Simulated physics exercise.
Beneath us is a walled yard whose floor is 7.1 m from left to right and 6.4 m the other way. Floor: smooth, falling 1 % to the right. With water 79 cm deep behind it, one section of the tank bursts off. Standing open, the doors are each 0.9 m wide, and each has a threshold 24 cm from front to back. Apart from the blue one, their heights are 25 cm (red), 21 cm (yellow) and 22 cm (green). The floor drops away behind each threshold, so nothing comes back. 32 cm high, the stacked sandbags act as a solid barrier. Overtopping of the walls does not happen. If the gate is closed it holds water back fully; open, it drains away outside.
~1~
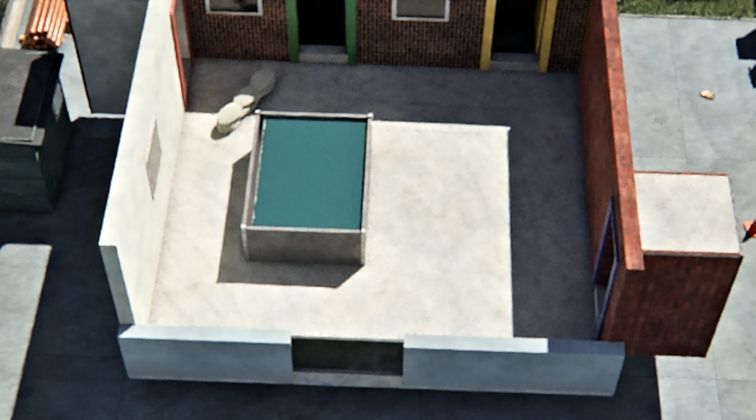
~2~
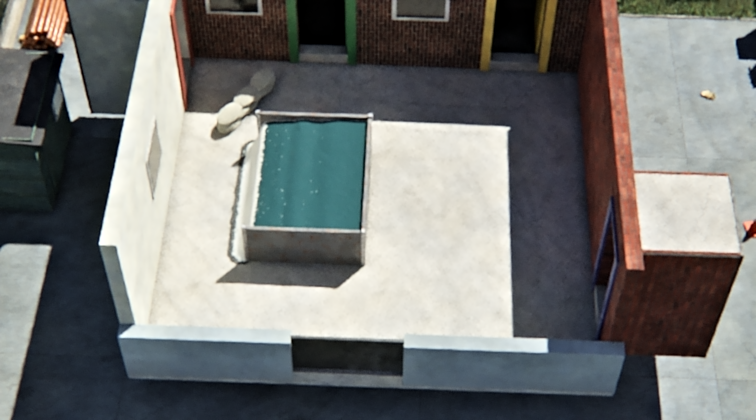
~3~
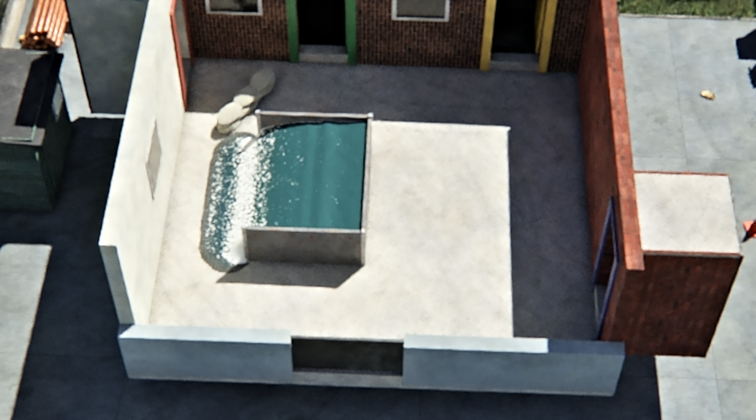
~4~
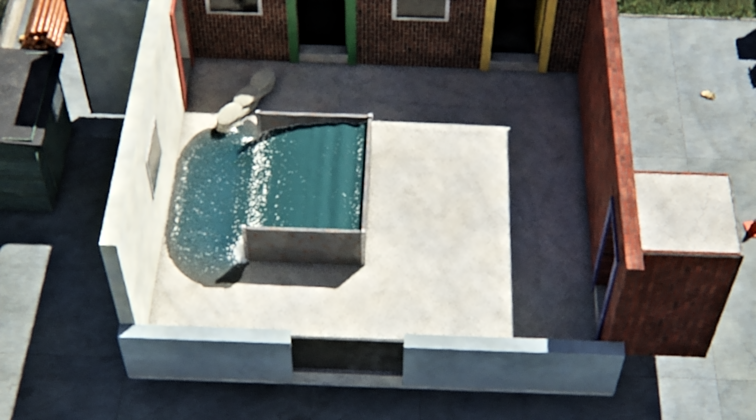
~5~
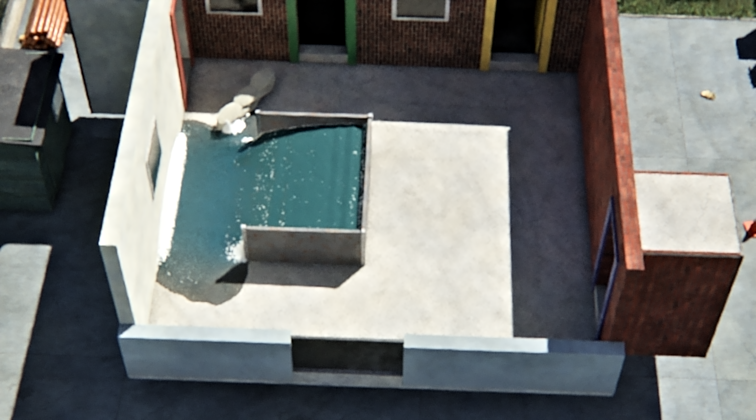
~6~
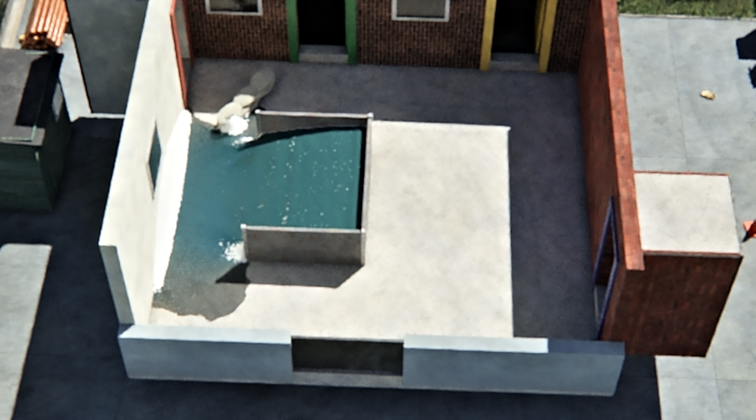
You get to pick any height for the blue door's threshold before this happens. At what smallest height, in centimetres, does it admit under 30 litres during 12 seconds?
At about 13 centimetres.
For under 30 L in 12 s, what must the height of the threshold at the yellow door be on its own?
Yellow - roughly 7.5 cm.
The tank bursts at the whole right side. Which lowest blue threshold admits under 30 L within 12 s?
Close to 23 cm at the least.
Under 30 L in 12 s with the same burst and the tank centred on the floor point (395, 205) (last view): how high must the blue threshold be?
Near 14.5 cm.
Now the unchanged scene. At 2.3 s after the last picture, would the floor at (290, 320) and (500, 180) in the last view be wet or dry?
Note: Point one reached; point two not yet reached.
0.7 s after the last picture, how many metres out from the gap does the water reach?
It gets close to 3.6 metres out.
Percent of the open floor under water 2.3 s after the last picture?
Around 50 per cent of the free floor.
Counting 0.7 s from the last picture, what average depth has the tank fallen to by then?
Average depth: Approx. 35 cm.
Then, 0.7 s after the last picture water covers 20 % of the floor, deepest (56 cm) near (181, 199); it has not reached the blue door.
Then, 2.3 s after the last picture water covers 50 % of the floor, deepest (35 cm) near (146, 342); it has not reached the blue door.
Then, 11.3 s after the last picture water covers 95 % of the floor, deepest (14 cm) near (572, 370); 13 cm at the blue door, 0 litres in over its 21 cm threshold.
At the blue door as built, the water peaked near 19 cm, 3.5 s after the last picture.
Run again over the same 12 s with other heights there, 45 litres in over 12 cm, 19 litres over 14 cm. The limit of 30 litres is kept from about 13 cm up.
